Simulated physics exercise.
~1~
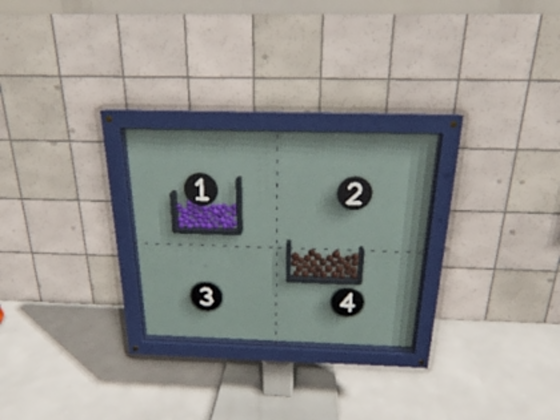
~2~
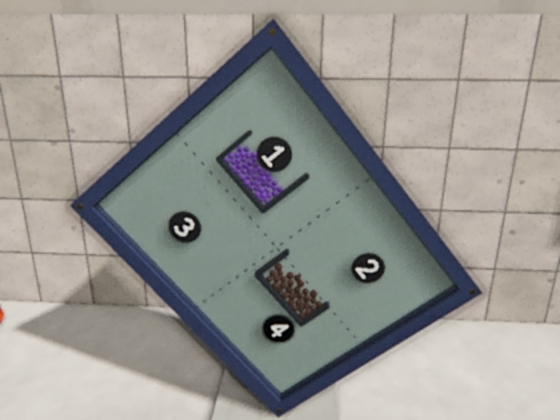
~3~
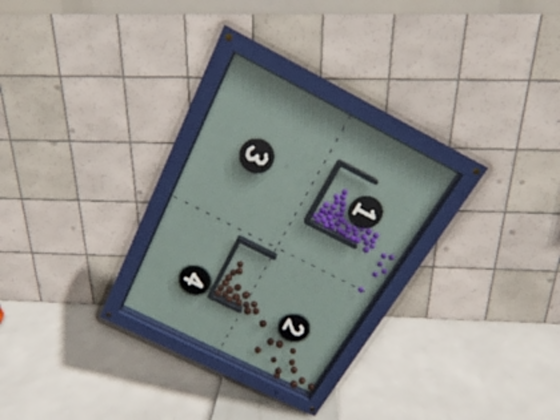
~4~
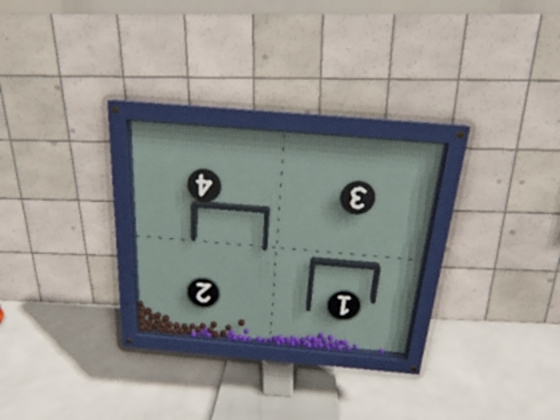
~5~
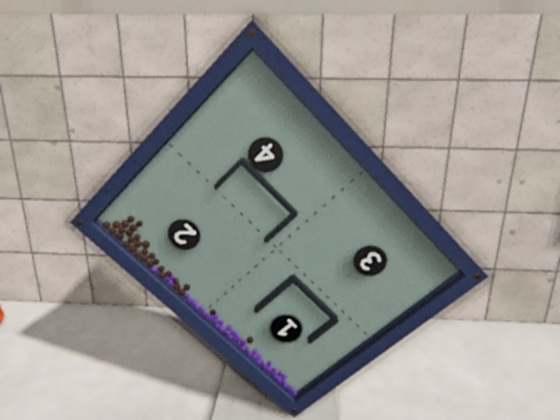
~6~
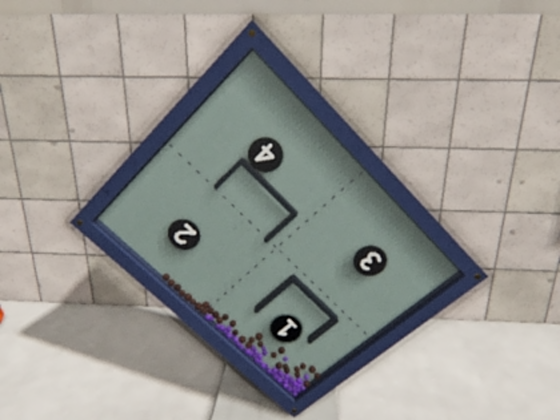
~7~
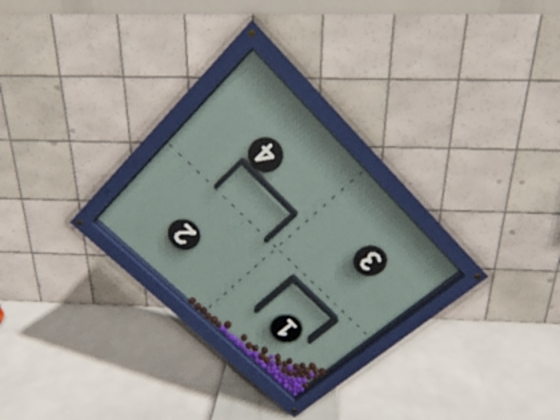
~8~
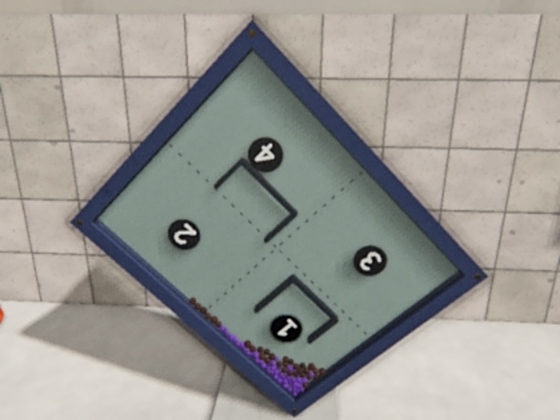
Upright sorting box turning clockwise past upside down, spilling dark and purple beads that slide along its edge into the bottom corner.
